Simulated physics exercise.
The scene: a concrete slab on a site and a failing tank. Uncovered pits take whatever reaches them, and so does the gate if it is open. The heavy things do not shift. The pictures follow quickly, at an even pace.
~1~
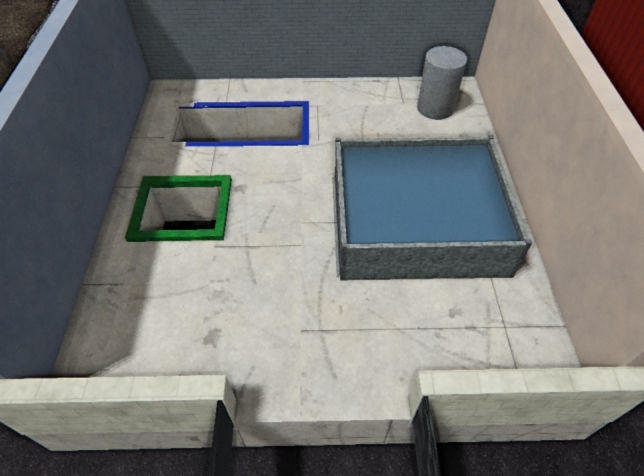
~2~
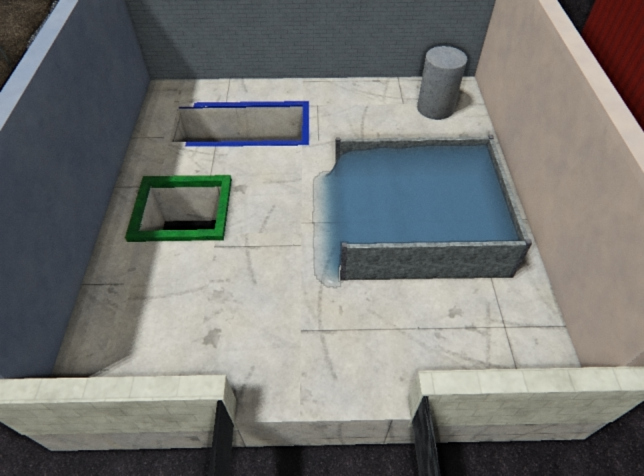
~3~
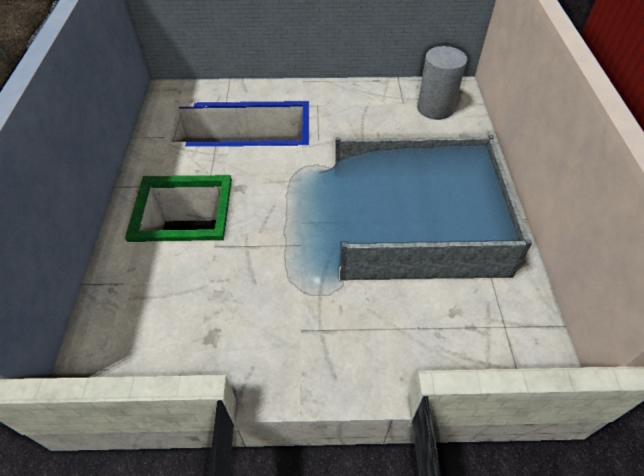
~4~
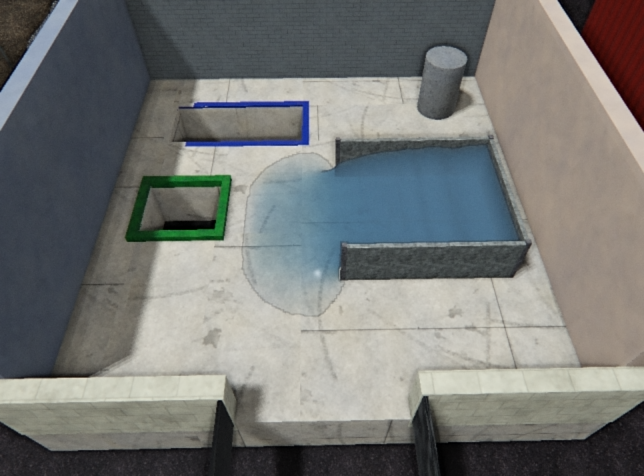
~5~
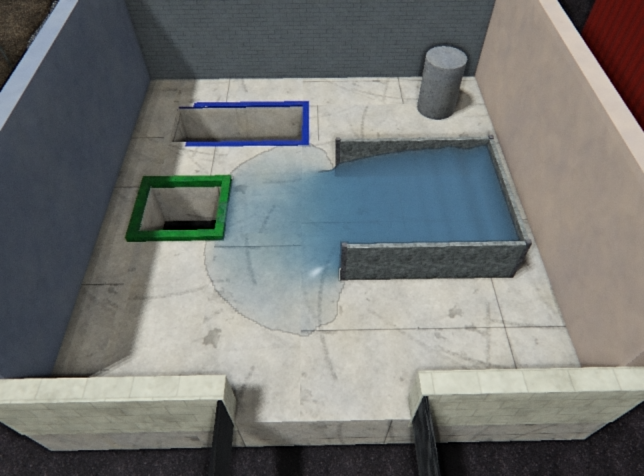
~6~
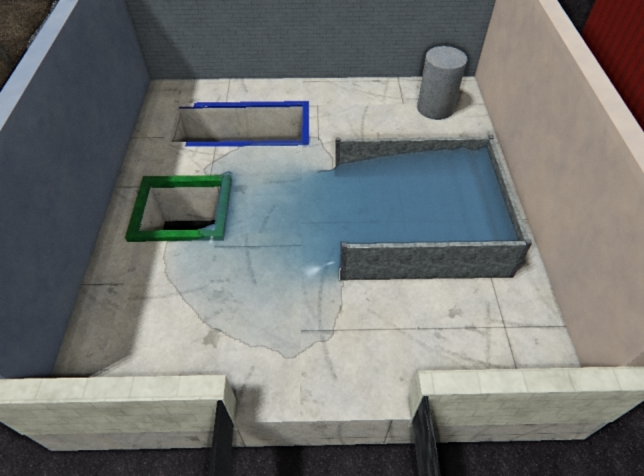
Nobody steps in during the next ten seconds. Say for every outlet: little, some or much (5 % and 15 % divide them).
One by one: The gate takes from 5 to 15 %; the blue pit takes over 15 %; the green pit takes over 15 %.
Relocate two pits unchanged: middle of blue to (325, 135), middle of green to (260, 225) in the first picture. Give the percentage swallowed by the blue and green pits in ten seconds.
Per cent: Blue 20, green 30.
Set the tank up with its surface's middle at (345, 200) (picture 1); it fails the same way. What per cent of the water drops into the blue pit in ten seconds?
Per cent: Blue 20.
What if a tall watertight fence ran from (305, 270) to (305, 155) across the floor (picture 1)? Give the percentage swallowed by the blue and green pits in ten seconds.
Roughly, in per cent: Blue 8, green 0.
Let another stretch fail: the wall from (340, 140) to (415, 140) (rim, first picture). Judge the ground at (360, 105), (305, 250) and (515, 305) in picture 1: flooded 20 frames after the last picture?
As listed: Wet, free of water, clear.
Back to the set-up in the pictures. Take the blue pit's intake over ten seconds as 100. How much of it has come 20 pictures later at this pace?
Near 40 in a hundred.
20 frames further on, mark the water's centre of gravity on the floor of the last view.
I would point to (254, 249).
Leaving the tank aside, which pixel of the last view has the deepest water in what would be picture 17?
I would point to (48, 388).
A moment on, water covers 35 % of the floor; the gate 0 %, the blue pit 1 %, the green pit 7 %.
Next, water covers 45 % of the floor; the gate 0 %, the blue pit 5 %, the green pit 13 %.
Then, water covers 45 % of the floor; the gate 0 %, the blue pit 12 %, the green pit 17 %.
Later, water covers 70 % of the floor; the gate 3 %, the blue pit 23 %, the green pit 18 %.
In the end, water covers 80 % of the floor; the gate 7 %, the blue pit 31 %, the green pit 18 %.
